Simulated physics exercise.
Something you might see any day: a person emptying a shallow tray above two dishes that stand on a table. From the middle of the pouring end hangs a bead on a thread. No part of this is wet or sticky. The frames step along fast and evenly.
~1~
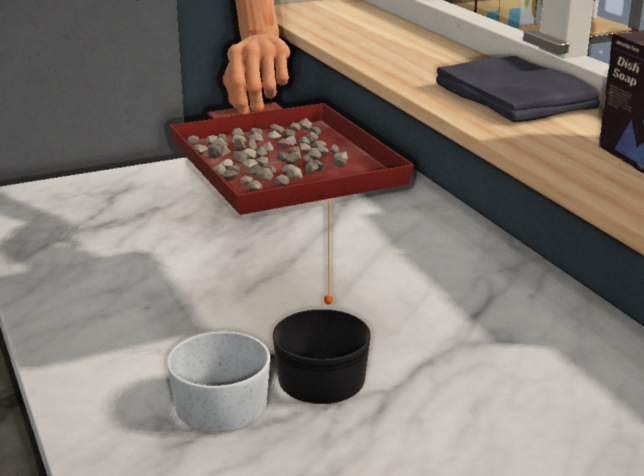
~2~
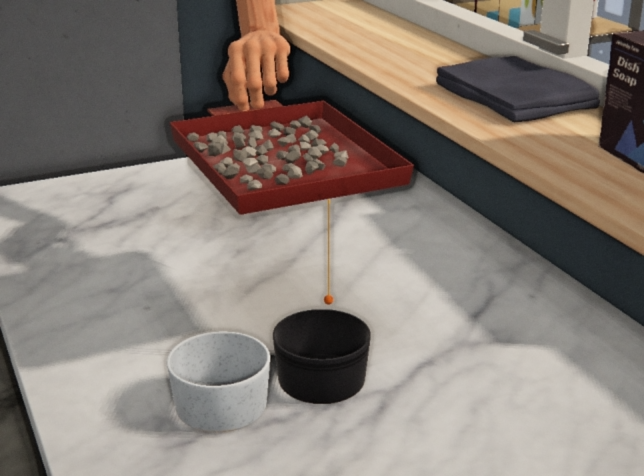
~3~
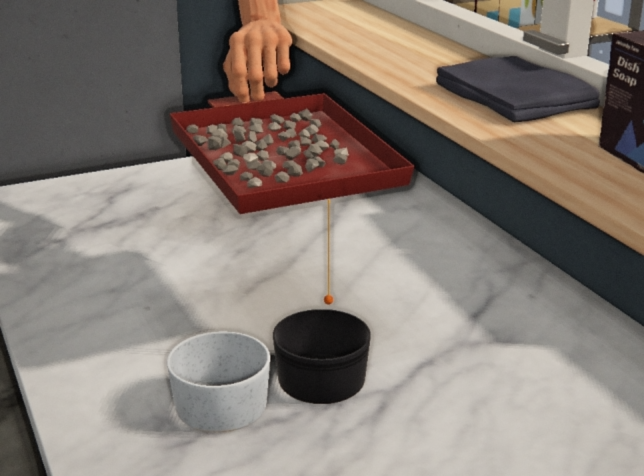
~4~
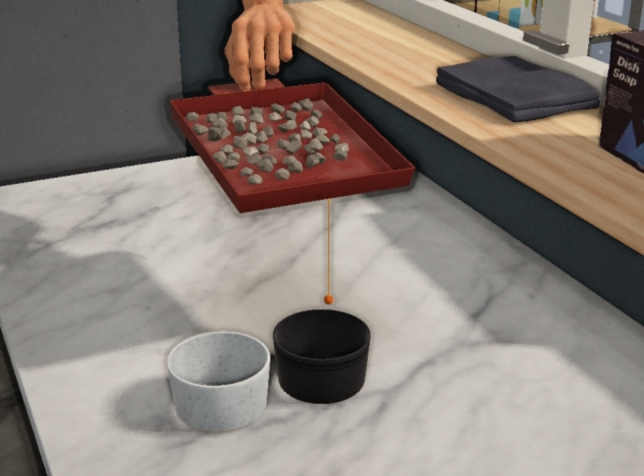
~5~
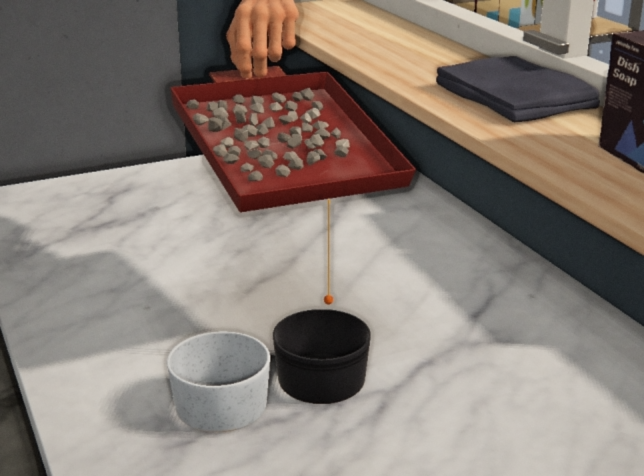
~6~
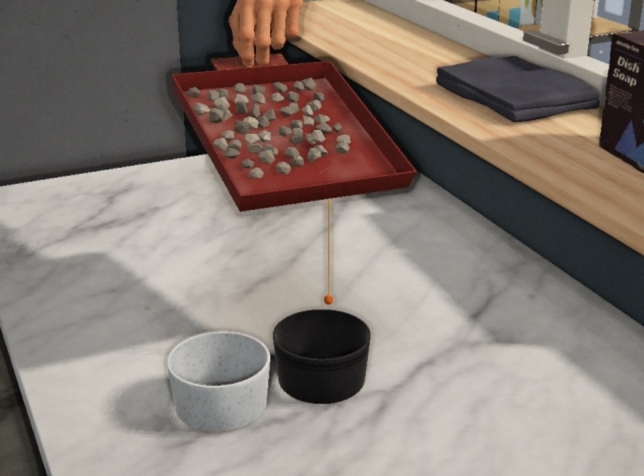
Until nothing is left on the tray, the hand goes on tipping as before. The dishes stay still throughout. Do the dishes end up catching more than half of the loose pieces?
No.
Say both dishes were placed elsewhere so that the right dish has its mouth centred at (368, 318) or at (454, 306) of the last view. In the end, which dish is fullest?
In turn: Right; the left-hand dish.
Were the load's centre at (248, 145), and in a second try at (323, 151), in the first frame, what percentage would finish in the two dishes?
First case: Around 30 %; second case: Around 20 %.
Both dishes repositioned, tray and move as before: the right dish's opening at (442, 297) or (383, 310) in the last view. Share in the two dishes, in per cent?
You'd get 60 in a hundred the first time and 50 in a hundred the second.
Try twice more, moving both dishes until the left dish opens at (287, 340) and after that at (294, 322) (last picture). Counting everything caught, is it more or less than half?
At place one the greater share; at place two a lesser share.
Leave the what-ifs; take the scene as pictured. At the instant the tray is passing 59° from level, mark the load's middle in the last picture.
The load's middle is around (334, 176).
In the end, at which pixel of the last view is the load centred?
(384, 372).
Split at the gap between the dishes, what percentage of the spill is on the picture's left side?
Close to 0 per cent.
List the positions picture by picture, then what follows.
Corners of the pouring end at (239, 194) and (410, 164), level; middle of the load at (261, 152), bits of gravel; left dish at (237, 404); right dish at (342, 377); bead on its thread at (329, 300), in the first picture.
Corners of the pouring end at (240, 194) and (410, 165), level; middle of the load at (261, 150), in the second picture.
Corners of the pouring end at (240, 194) and (410, 165), tipped barely, lowest at the right corner; middle of the load at (261, 145), in the third picture.
Corners of the pouring end at (241, 194) and (411, 167), tipped a little, lowest at the right corner; middle of the load at (261, 137), in the fourth picture.
Corners of the pouring end at (242, 193) and (412, 168), tipped a little, lowest at the right corner; middle of the load at (262, 129), in the fifth picture.
Corners of the pouring end at (243, 194) and (413, 170), tipped clearly, lowest at the right corner; middle of the load at (263, 122); left dish at (237, 404); right dish at (342, 377), in the sixth picture.
Soon, tray tipped steeply; all on the tray.
A while on, tray tipped right over; most on the tray; a stray few in the right dish; about a quarter outside both; a stray few in the air.
Towards the end, tray tipped past a quarter turn; about a third in the right dish; about two thirds outside both.
Finally, tray tipped past a quarter turn; none in the left dish; about a third in the right dish; about two thirds outside both.
